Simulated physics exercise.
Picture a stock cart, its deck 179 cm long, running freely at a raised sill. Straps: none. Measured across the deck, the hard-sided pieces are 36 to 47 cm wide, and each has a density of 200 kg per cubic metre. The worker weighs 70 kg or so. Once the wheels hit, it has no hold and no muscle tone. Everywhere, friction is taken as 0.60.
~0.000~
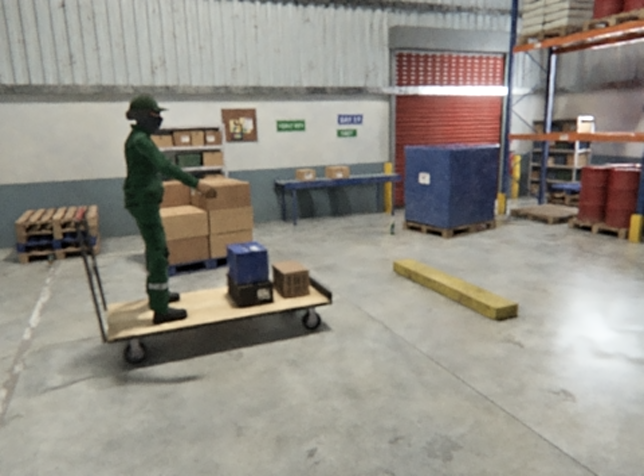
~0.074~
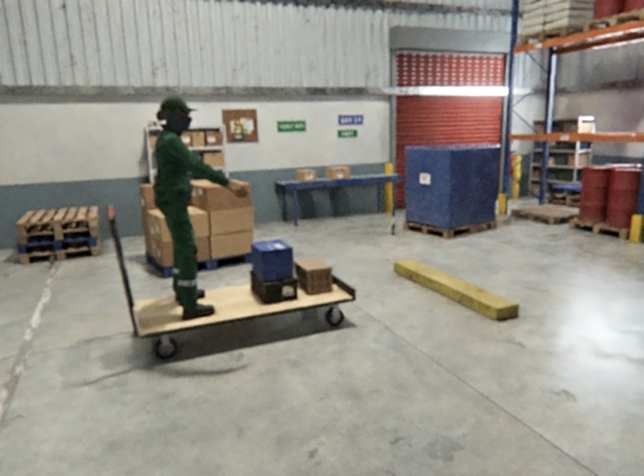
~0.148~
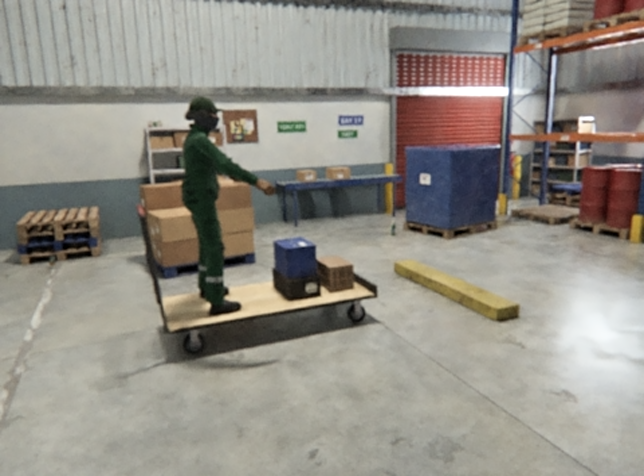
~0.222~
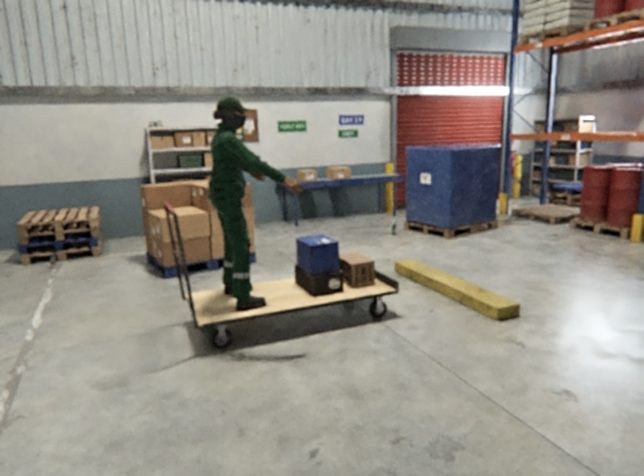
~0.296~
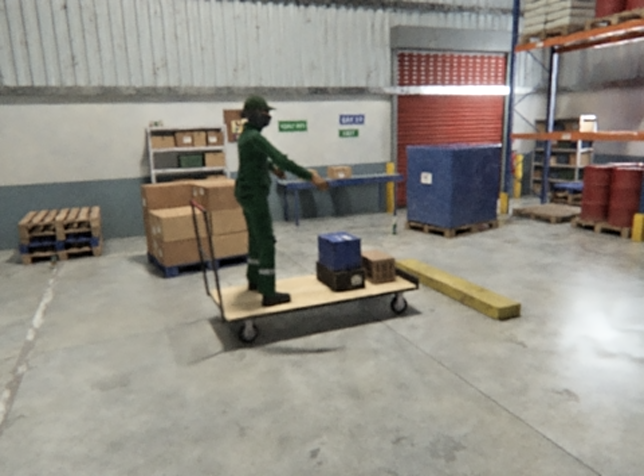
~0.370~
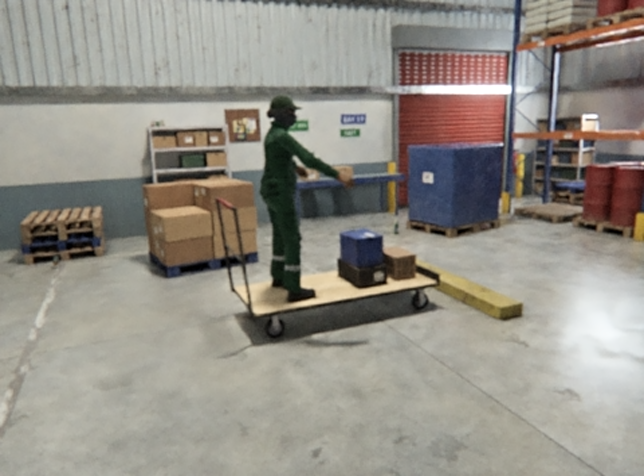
To begin with, a figure in green with a cap stands on a flat cart at the left, arm held out forward, behind a blue parcel, a black carton and a brown box. The cart then rolls steadily rightward across the warehouse floor, drawing close to a low yellow beam, the rider still upright.
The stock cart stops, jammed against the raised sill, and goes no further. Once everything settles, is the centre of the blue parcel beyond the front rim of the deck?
Yes, it ends up over the edge.
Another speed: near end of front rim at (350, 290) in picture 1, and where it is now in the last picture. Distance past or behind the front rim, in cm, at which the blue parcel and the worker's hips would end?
So the blue one stops 30 cm short of the front rim, while the hips end up 60 cm behind it.
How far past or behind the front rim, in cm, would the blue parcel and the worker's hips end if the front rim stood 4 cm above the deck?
The blue item would stop 30 cm behind the front rim, and the hips 60 cm behind it.
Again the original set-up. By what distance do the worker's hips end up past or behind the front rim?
Some 10 cm behind it.
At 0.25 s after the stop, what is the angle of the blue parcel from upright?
It leans roughly 80°.
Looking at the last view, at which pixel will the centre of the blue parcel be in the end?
Roughly at (546, 261).
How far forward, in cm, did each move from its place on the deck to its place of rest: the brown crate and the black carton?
Forward shift, cm - brown: 10; black: 20.
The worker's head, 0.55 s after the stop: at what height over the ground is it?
70 cm.
The wheels strike at 0.50 s.
After 1.05 s the blue parcel is 44 cm past the rim, tilted 100°, near (482, 247) in the last picture's view.
After 1.50 s the blue parcel is 123 cm past the rim, tilted 110°, near (536, 259) in the last picture's view.
When all is still (2.4 s), past the rim, blue parcel; behind it, brown crate, black carton and the worker's hips.
